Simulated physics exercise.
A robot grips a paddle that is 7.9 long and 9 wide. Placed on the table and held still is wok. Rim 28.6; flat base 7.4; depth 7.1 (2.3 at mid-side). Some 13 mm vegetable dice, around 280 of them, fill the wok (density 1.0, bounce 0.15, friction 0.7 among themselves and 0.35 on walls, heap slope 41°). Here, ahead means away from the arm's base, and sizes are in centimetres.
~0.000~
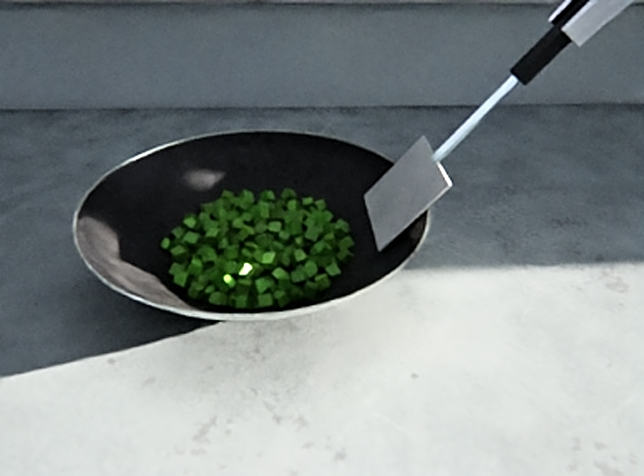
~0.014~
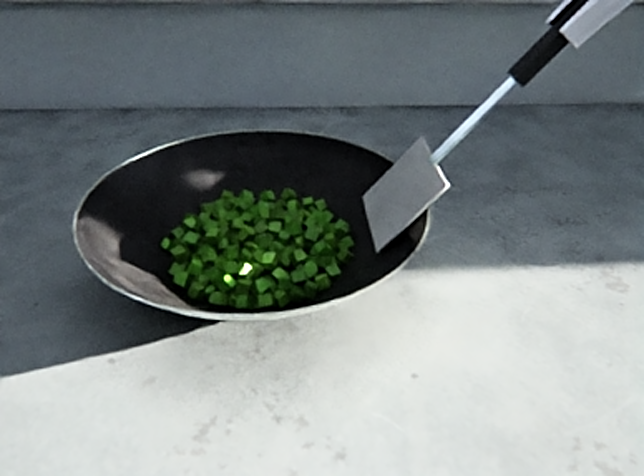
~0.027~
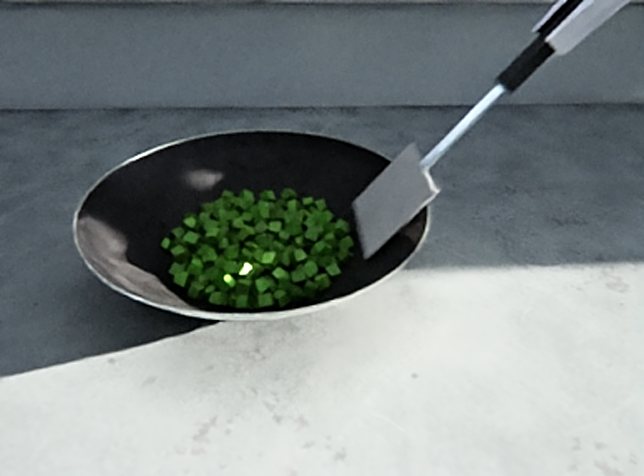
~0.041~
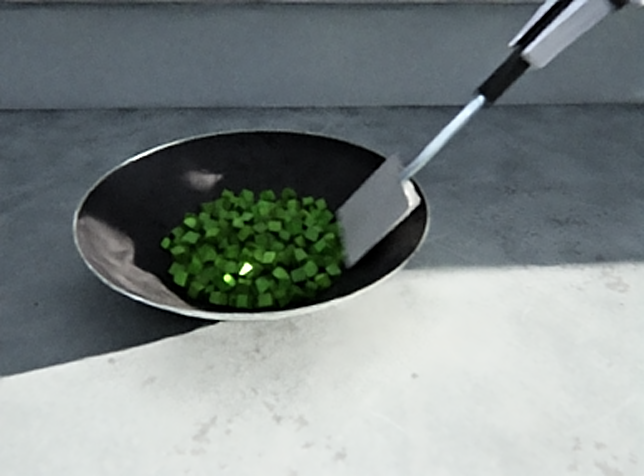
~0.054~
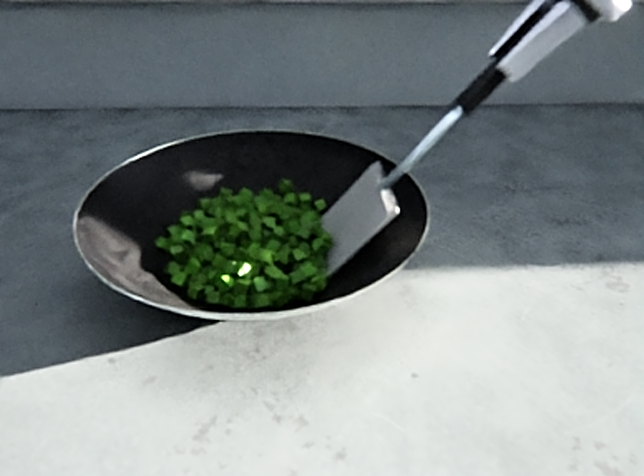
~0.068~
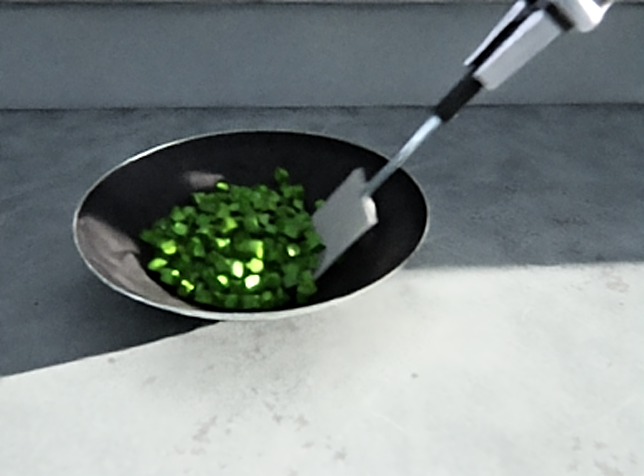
A robotic arm lowers a flat paddle into a wok and pushes green cubes left.
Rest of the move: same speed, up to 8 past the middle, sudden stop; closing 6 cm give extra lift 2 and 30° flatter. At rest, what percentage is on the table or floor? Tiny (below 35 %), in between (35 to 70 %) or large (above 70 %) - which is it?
In between, so 35 to 70 %.
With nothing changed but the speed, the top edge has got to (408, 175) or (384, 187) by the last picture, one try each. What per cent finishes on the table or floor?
First try about 10 %, second try about 30 %.
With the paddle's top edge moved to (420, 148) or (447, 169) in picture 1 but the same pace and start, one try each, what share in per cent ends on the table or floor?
Close to 60 and 45 percent respectively.
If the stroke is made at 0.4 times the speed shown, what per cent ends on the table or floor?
Near 20 in a hundred.
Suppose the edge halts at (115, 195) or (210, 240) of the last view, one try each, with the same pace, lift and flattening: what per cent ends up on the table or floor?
Respectively some 70 and 10 percent end on the table or floor.
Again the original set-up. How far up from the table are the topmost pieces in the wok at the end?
Close to 7.0 centimetres high.
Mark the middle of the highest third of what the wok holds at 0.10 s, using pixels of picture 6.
Near (195, 227).
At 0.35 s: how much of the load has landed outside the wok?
About 20 per cent.
After 0.10 s, sloping 51°, highest piece 7 above the table; 282 in the wok.
After 0.13 s, sloping 43°, highest piece 10 above the table; 280 in the wok, 2 on the blade or in flight.
After 0.35 s, sloping 21°, highest piece 21 above the table; 129 in the wok, 62 on the table or floor, 91 on the blade or in flight.
After 1.40 s, sloping 21°, highest piece 8 above the table; 154 on the table or floor, 128 in the wok.
At rest, 154 on the table or floor, 128 in the wok. That is 55 % on the table or floor.
